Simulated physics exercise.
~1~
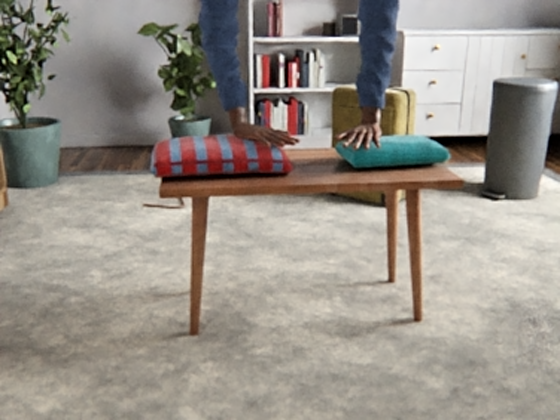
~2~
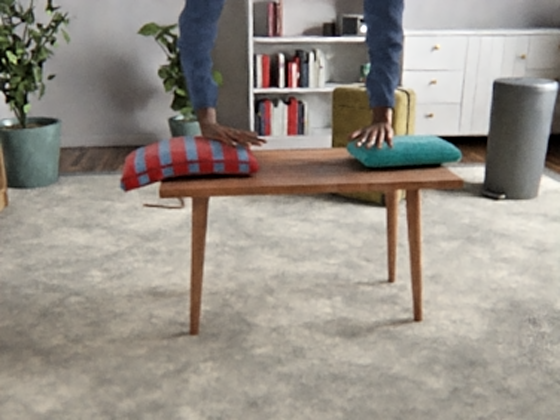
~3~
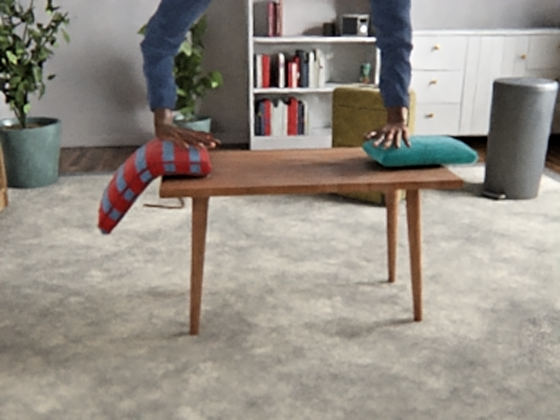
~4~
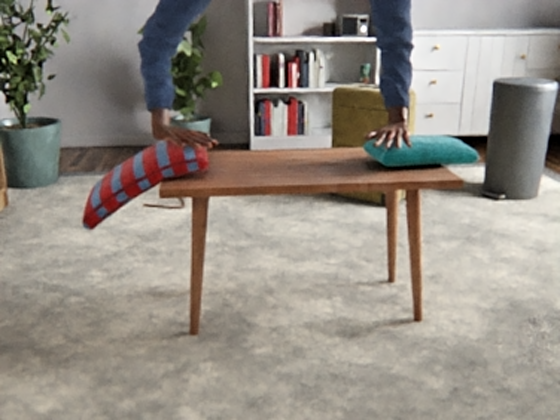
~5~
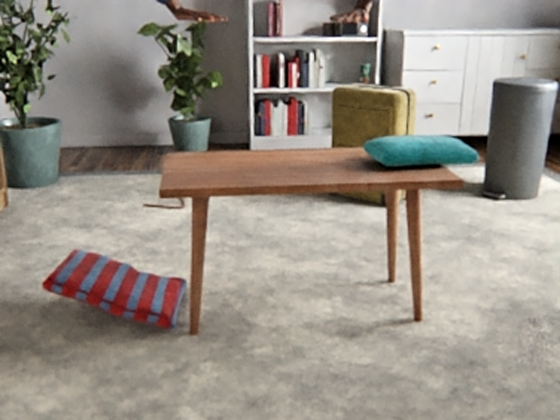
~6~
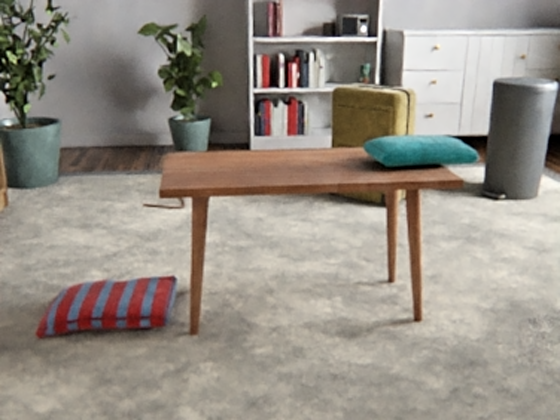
Two hands push a striped pillow and turquoise cushion outward, then lift, and the pillow falls.
